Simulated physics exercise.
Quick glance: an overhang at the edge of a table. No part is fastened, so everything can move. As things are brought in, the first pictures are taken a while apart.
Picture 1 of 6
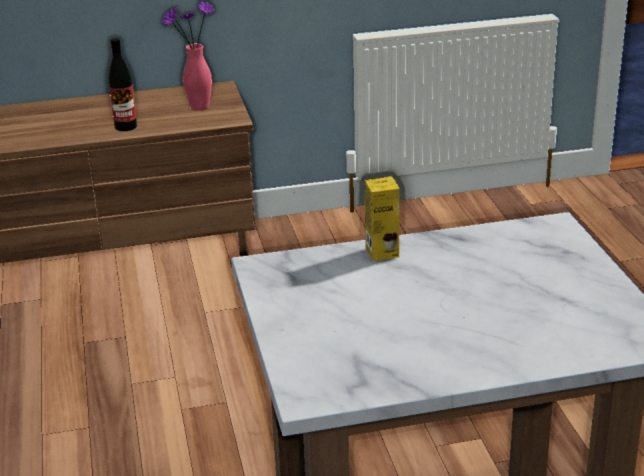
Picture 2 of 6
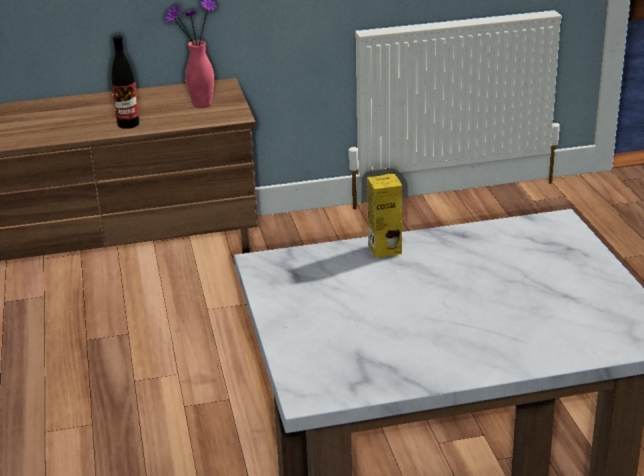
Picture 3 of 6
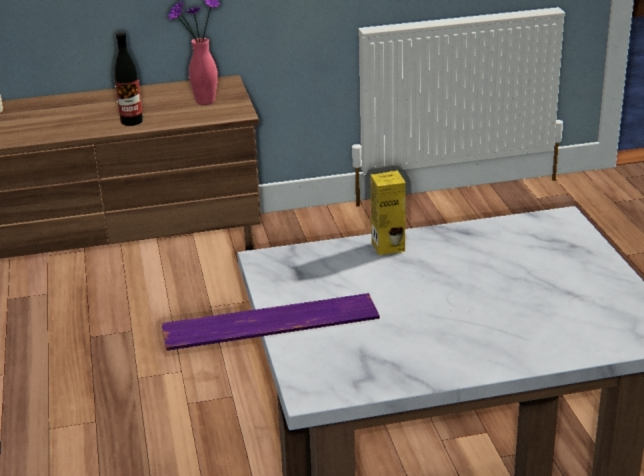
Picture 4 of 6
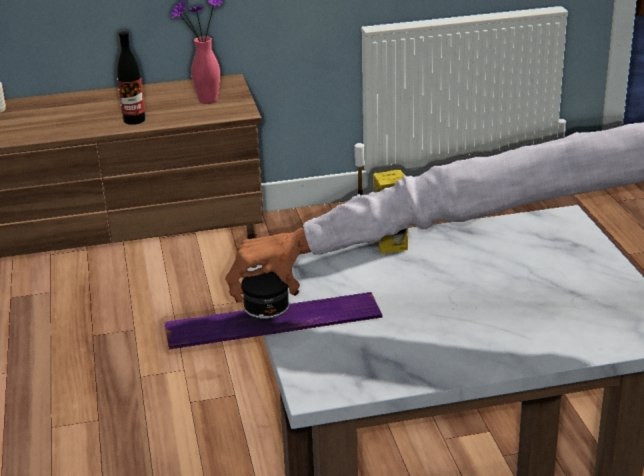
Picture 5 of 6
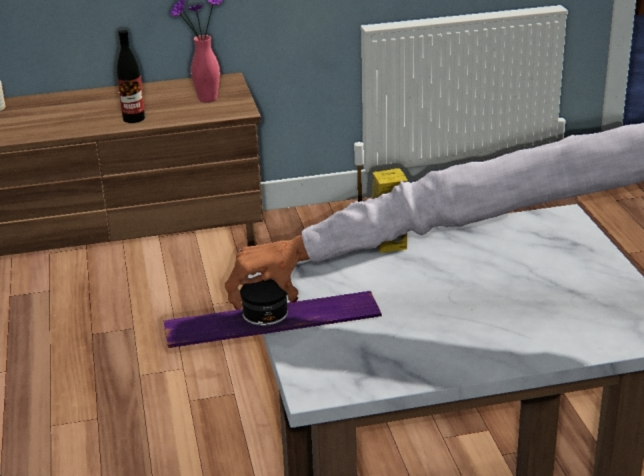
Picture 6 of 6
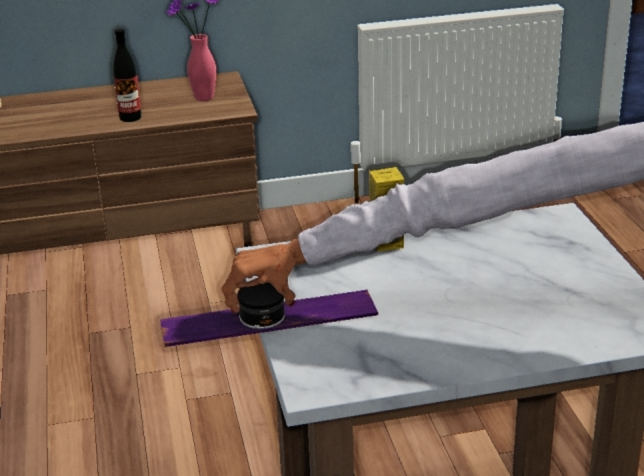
In a room with a wooden floor, a yellow carton stands on a marble-topped table, and then a purple plank appears, jutting past the table's left edge. A grey-sleeved arm reaches in from the right with a black tub, lowers it slightly onto the plank's overhanging part and keeps hold of it.
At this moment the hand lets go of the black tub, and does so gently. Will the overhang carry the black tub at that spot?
It stays put.
Then, 0.30 s on from there, no change.
Then, 0.70 s on from there, black tub resting near (262, 305).
In the end, all 3 unmoved. At the end, from the last picture's camera, black tub near (262, 305). The plank keeps its balance.
